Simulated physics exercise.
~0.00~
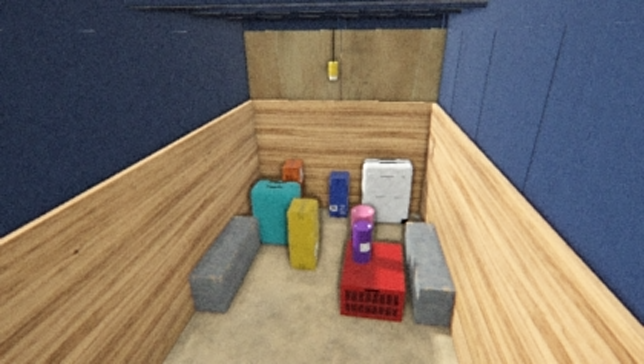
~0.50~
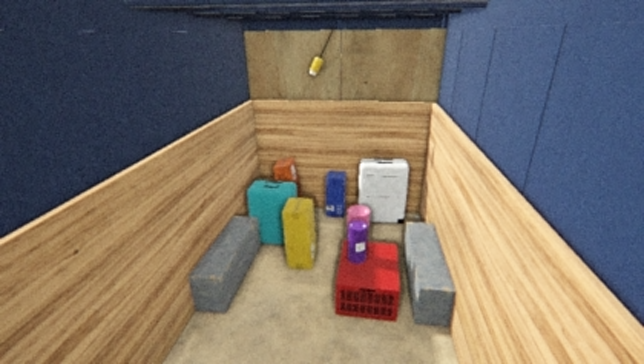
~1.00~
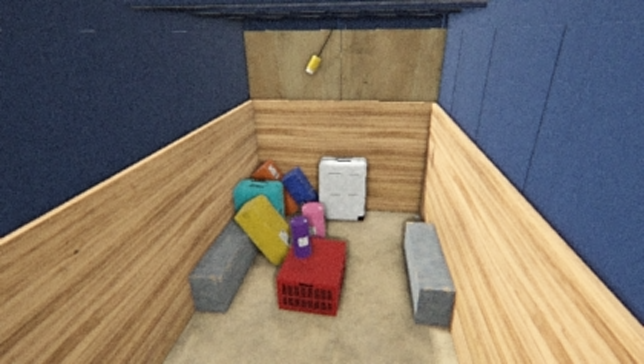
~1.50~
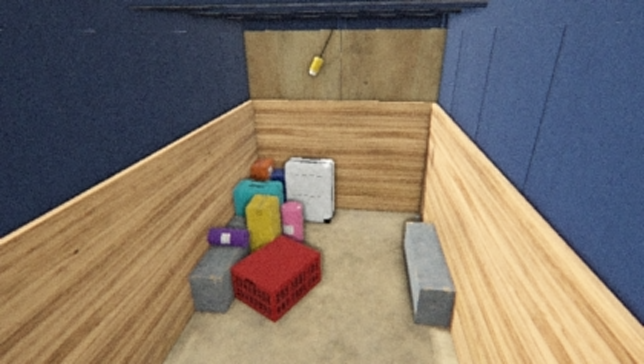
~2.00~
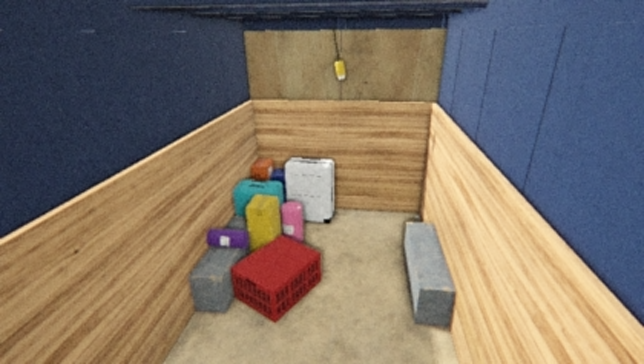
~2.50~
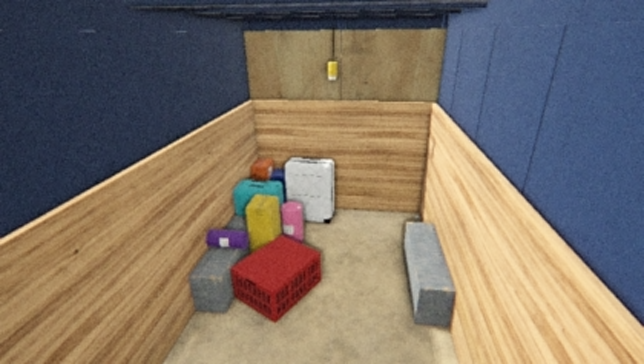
Suitcases, boxes and a red crate sliding left in a van's load bay, the purple canister toppling before all settle.
